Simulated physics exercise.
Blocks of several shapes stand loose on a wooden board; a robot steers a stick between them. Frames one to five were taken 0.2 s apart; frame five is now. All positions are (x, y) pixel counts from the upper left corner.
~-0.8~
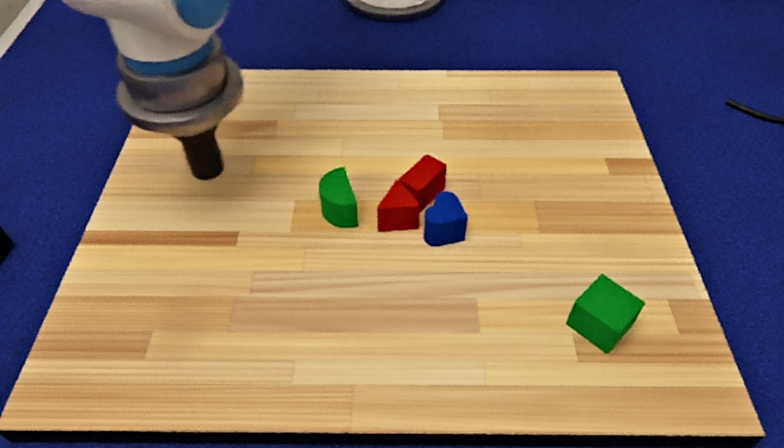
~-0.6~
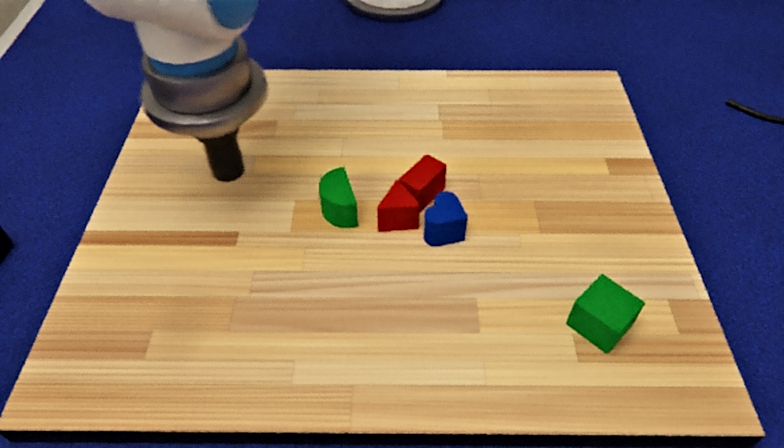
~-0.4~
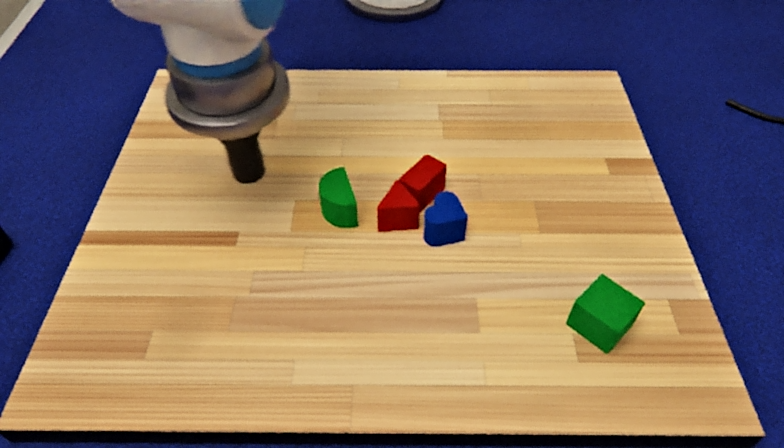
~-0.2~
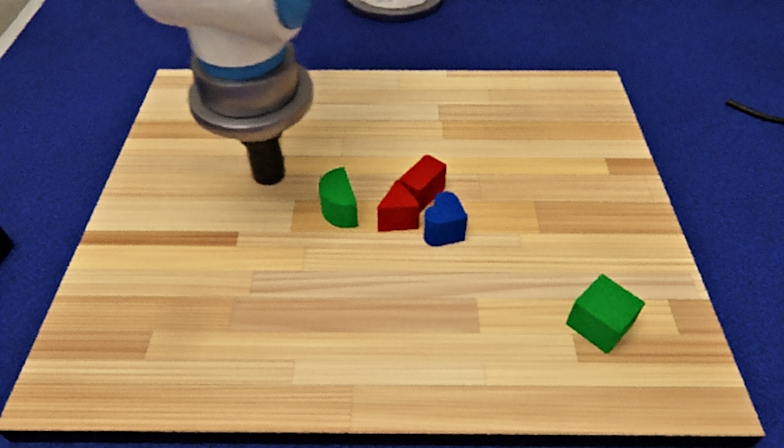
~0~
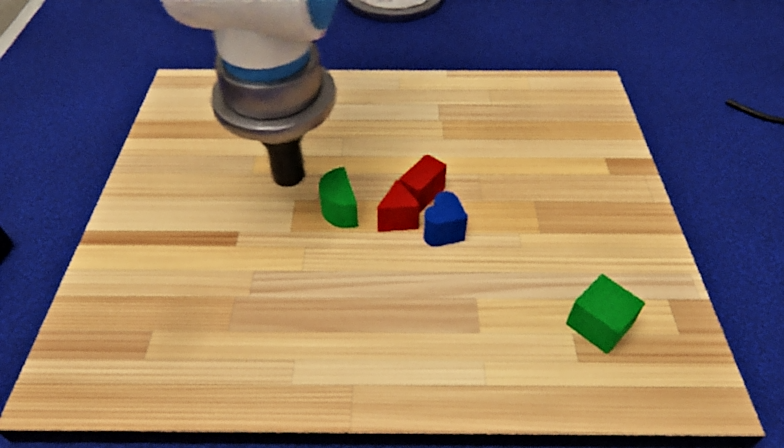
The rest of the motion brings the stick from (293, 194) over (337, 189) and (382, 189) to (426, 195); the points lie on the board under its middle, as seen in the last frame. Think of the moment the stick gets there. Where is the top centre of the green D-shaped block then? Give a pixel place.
At the end it should sit near (362, 191).
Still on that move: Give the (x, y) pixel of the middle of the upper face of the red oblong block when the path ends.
Its top centre lands on (456, 175).
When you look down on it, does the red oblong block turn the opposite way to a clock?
Final answer: Yes.
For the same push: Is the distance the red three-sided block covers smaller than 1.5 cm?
Yes
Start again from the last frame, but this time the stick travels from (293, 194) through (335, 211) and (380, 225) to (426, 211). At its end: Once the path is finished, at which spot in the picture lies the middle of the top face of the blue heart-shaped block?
In the picture, that point is around (514, 221).
On the path given first. One third of the way, stick (336, 171); green D-shaped block (350, 188), turned 30° clockwise.
Two thirds of the way, stick (381, 172); green D-shaped block (362, 191), turned 65° clockwise.
At the end, stick (427, 178); green D-shaped block (362, 191), turned 65° clockwise; red three-sided block unmoved; red oblong block (456, 175), turned 25° anticlockwise; blue heart-shaped block (457, 208), turned 45° clockwise.
